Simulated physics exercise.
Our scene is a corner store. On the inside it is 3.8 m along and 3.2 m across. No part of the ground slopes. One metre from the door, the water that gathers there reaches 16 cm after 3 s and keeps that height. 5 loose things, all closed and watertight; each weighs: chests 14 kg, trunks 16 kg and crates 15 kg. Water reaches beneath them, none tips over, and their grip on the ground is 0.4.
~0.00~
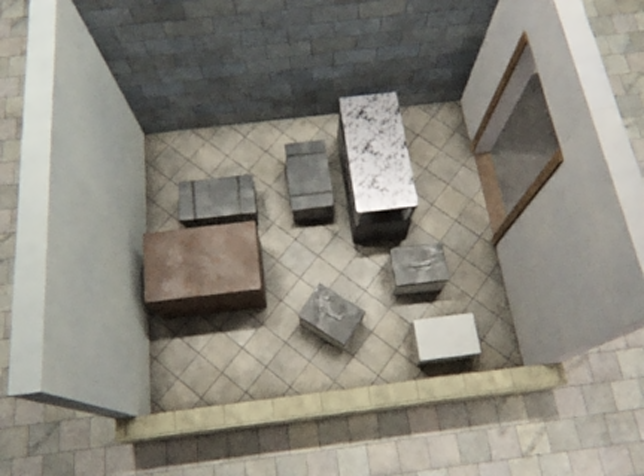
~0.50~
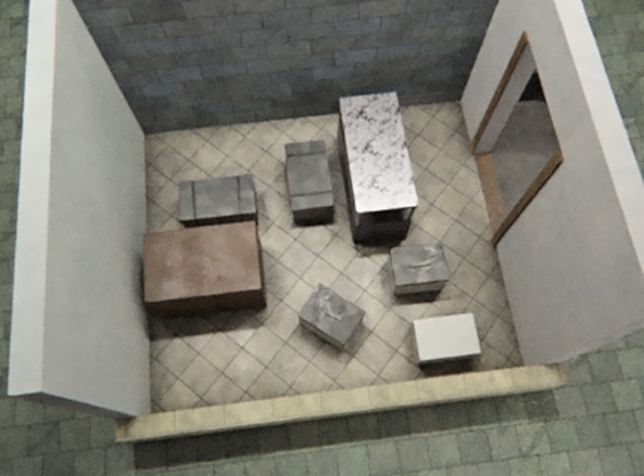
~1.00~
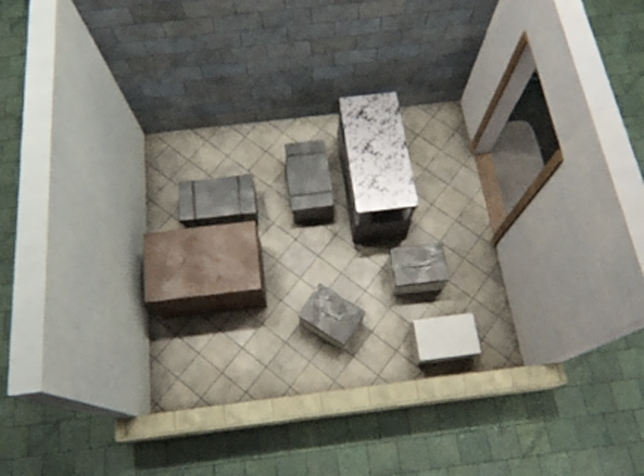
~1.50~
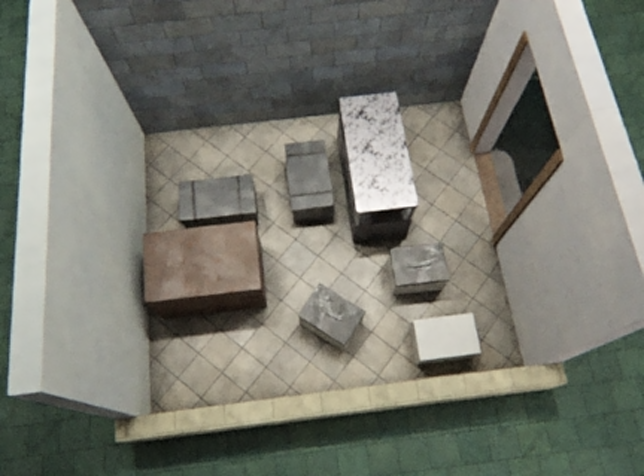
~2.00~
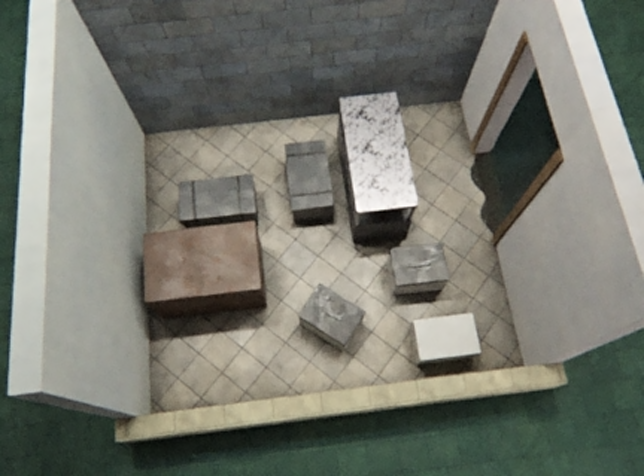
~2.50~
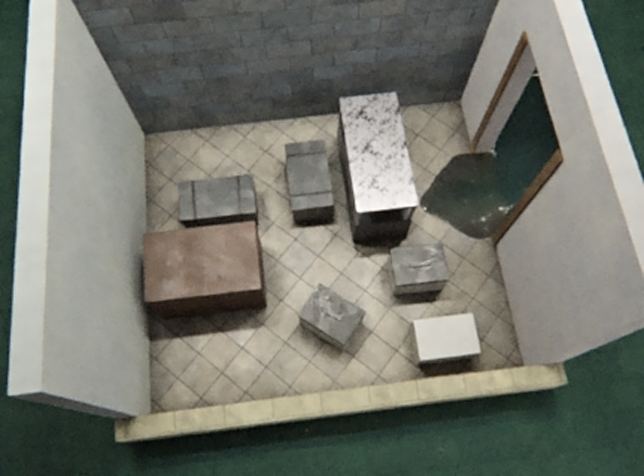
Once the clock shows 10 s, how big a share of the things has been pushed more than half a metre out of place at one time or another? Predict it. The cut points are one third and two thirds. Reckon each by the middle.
It will be a medium share, a third through two thirds.
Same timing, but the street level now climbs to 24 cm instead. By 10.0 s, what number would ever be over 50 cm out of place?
The answer would then be 3.
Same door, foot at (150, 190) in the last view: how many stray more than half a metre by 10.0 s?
Then it comes to 3.
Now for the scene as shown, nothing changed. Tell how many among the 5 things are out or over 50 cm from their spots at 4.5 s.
Answer: 0.
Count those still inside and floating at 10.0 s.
2 at that moment.
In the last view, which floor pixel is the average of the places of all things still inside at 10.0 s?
Around (271, 294).
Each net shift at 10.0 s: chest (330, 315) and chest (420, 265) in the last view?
Shifts: 120 cm / 200 cm.
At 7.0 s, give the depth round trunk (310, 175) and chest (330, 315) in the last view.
First about 3 cm, second about 3 cm.
After 3.5 s 0 of 5 are over 50 cm from their spots; 0 afloat.
After 4.5 s 0 of 5 are over 50 cm from their spots; 0 afloat.
After 7.0 s 1 of 5 are over 50 cm from their spots; 0 afloat.
After 10.0 s 3 of 5 are over 50 cm from their spots, and 3 have been at some point; 2 afloat.
